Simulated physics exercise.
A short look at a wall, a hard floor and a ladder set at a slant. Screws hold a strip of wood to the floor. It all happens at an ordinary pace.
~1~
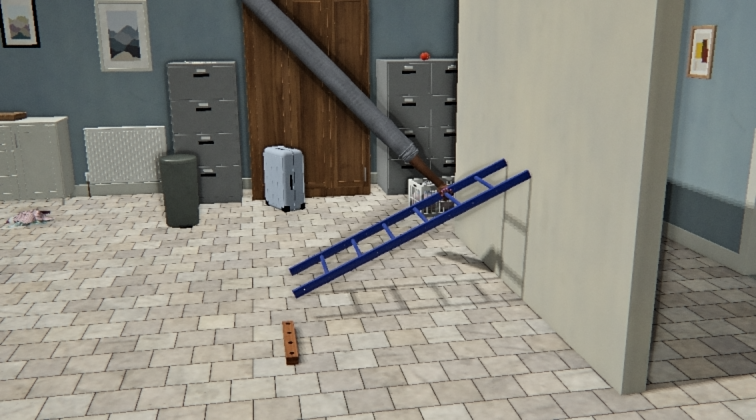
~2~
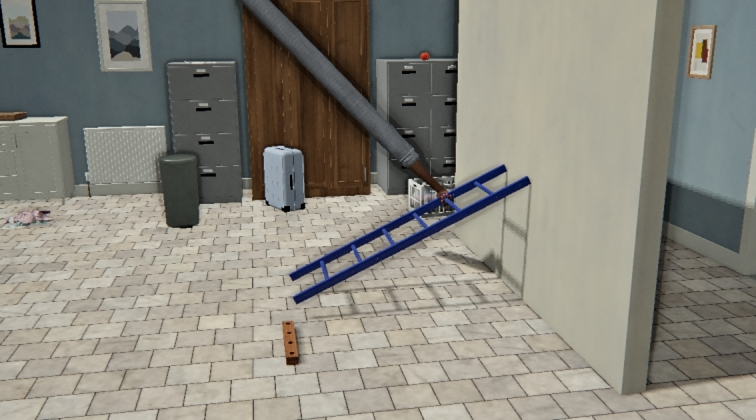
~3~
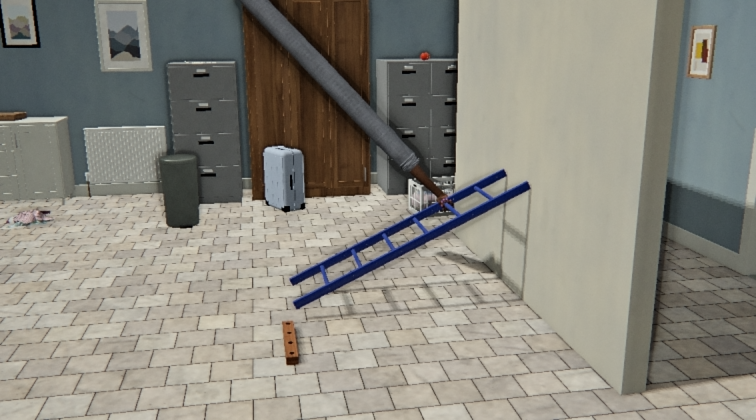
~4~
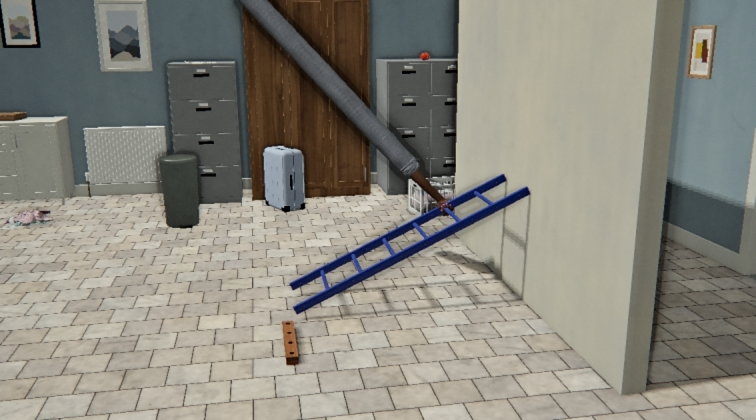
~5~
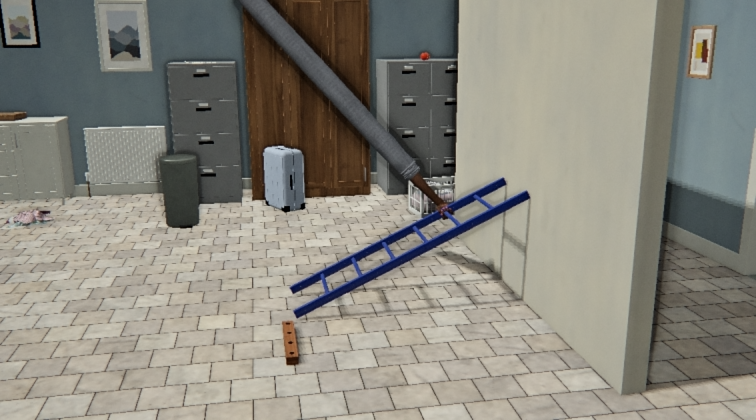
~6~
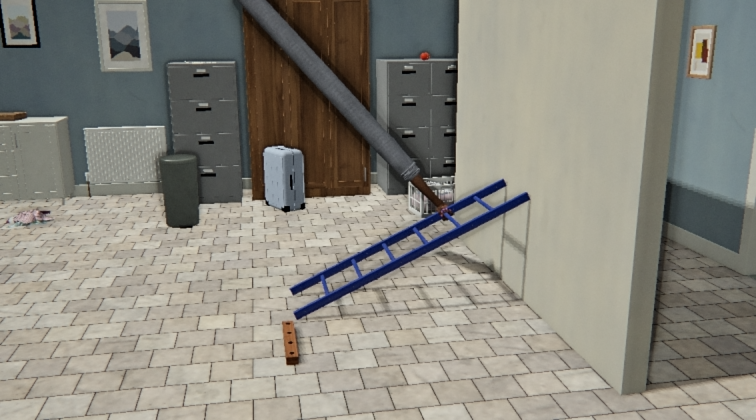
A blue ladder, held slanted by a grey mechanical arm, lowers slightly beside the wall.
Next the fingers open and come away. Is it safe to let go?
In the end the blue ladder gives way at the feet.
Then, 0.34 s later than the last frame, blue ladder tilted by 14° near (397, 273).
When it is over, the blue ladder slides out and falls, near (393, 296).
